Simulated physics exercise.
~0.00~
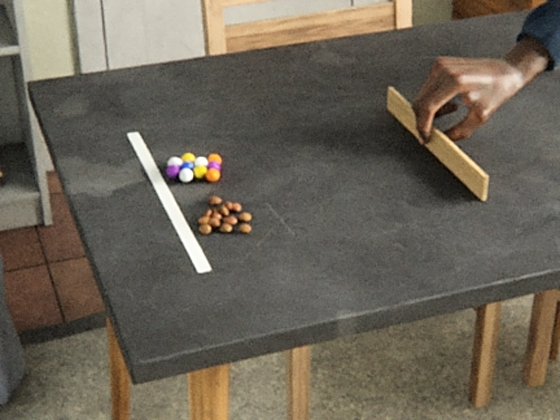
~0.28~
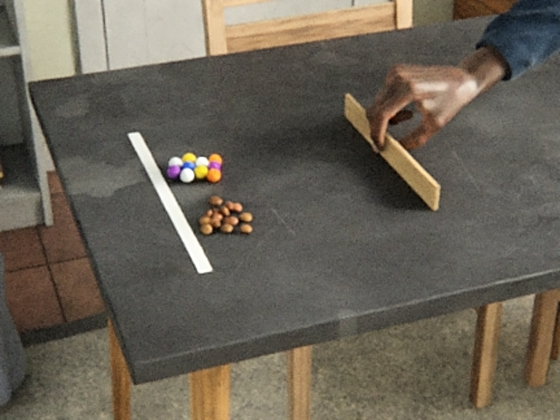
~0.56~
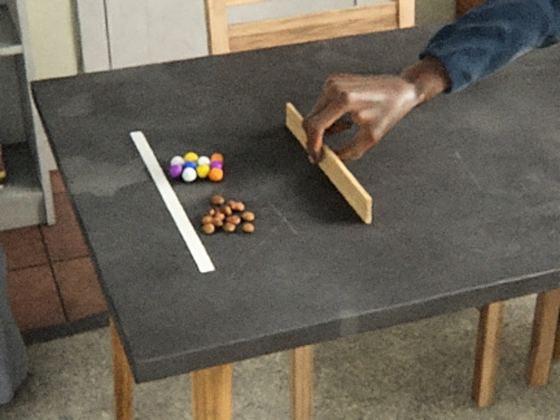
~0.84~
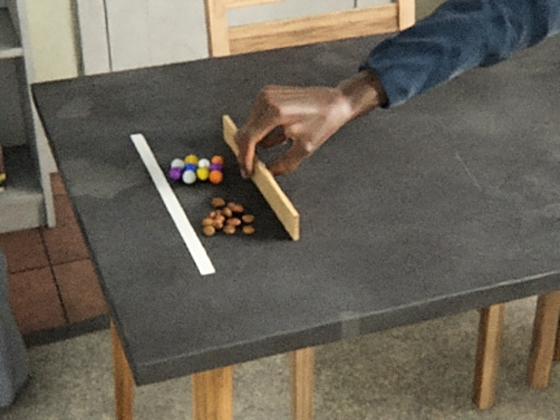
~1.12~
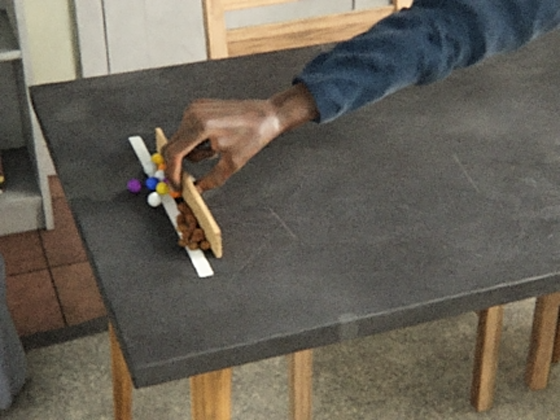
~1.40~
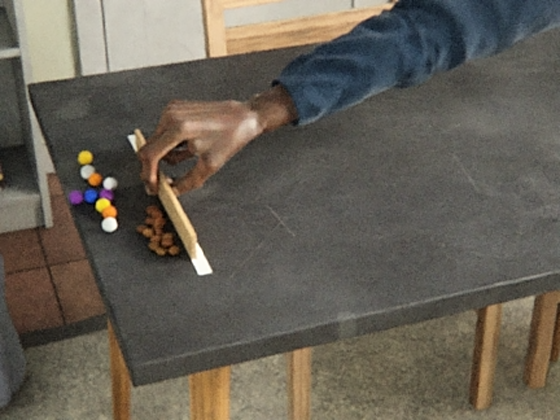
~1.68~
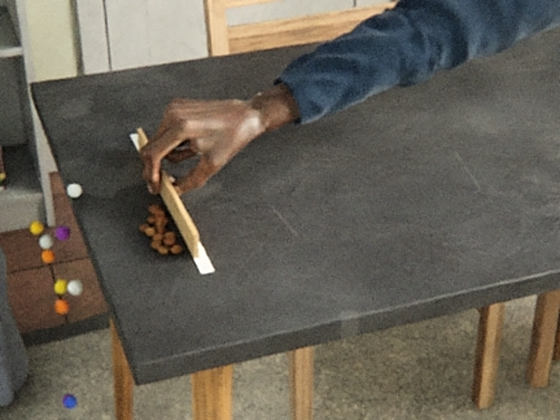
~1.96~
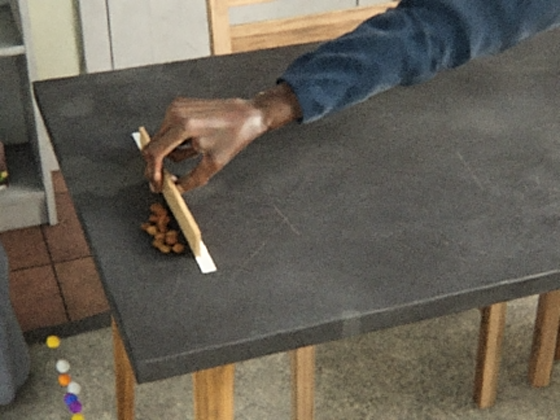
Hand sweeping a wooden strip left to white tape, colourful balls rolling off the table edge while brown nut-like pieces stay on top.
